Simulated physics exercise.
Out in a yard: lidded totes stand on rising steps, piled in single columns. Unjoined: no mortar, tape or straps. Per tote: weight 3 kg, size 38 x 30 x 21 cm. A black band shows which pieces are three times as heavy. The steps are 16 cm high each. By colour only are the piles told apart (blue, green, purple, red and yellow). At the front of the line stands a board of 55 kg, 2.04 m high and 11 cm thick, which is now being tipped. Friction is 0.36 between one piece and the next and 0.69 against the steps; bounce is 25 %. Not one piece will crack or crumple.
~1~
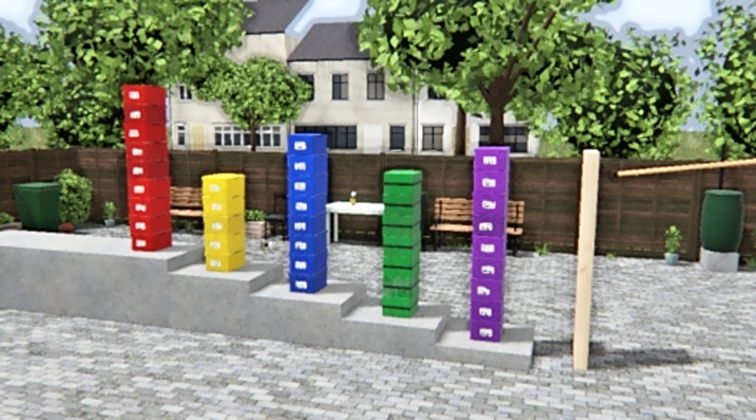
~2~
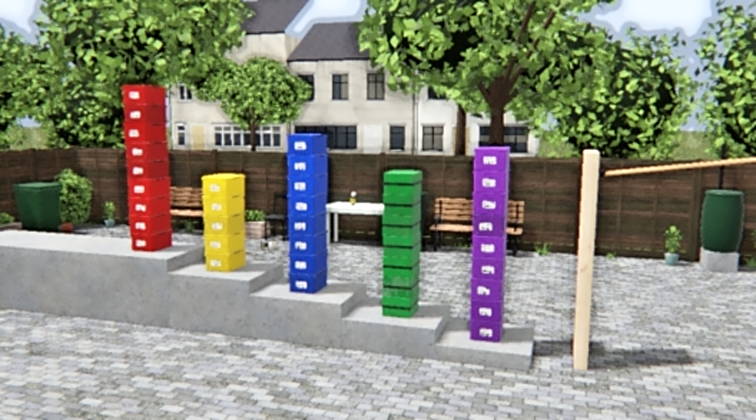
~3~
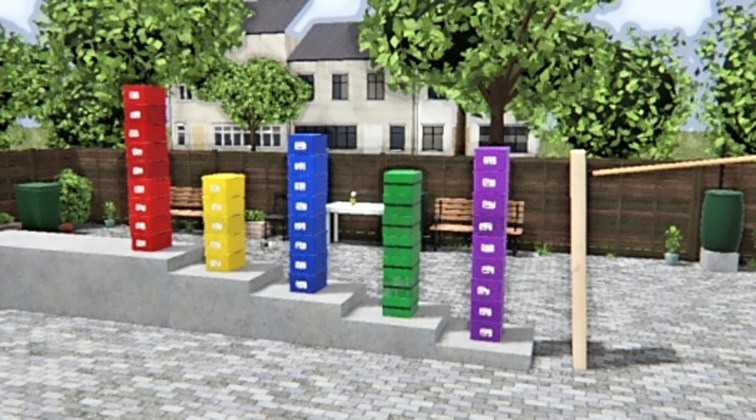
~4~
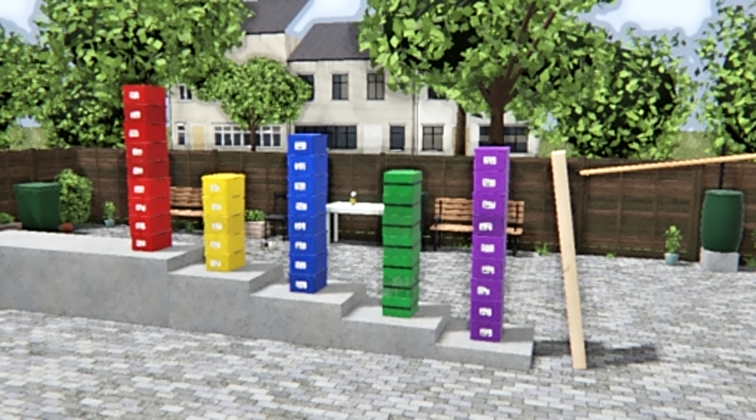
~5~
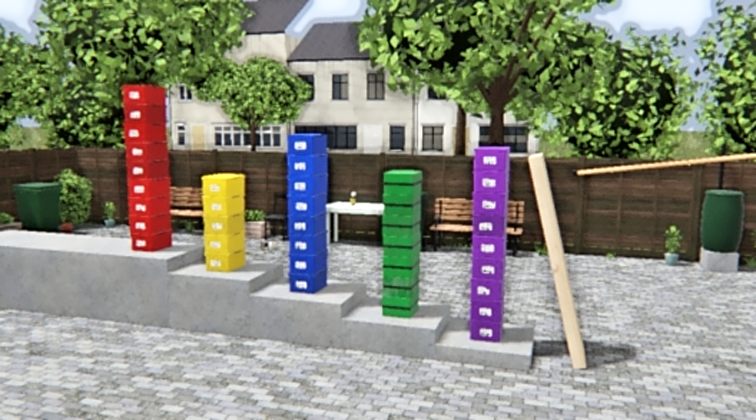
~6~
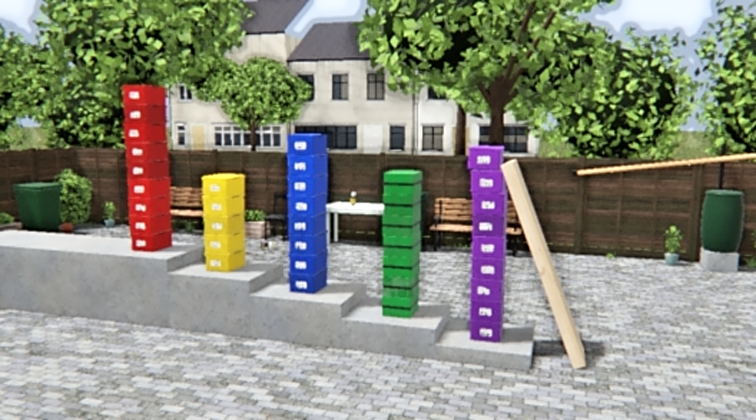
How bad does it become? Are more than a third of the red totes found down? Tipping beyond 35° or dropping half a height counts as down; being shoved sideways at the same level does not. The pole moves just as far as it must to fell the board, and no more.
No, under a third.
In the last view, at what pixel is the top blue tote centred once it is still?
Near pixel (371, 255).
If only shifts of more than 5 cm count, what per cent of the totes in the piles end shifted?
The share is 70 per cent.
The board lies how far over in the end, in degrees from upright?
Roughly 65° from upright.
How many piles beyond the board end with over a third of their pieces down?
Counted up, you get 4.
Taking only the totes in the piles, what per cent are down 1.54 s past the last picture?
By that time it is 55 percent.
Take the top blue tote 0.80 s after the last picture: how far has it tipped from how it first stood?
0°.
Then, 0.80 s later than the last frame, board 54° from upright; none of the 9 red totes down (7 of 38 in all colours); top red tote unmoved; top green tote tilted 19°, 9 cm lower.
Then, 1.54 s later than the last frame, board 64° from upright; none of the 9 red totes down (20 of 38 in all colours); top red tote unmoved; top purple tote tilted 47°, 74 cm lower.
When it is over, board 65° from upright; none of the 9 red totes down (23 of 38 in all colours); top red tote moved 17 mm; top purple tote upside down. That is 0 per cent. In pixels of the last frame, middles, top red tote near (143, 96), top purple tote near (672, 349).
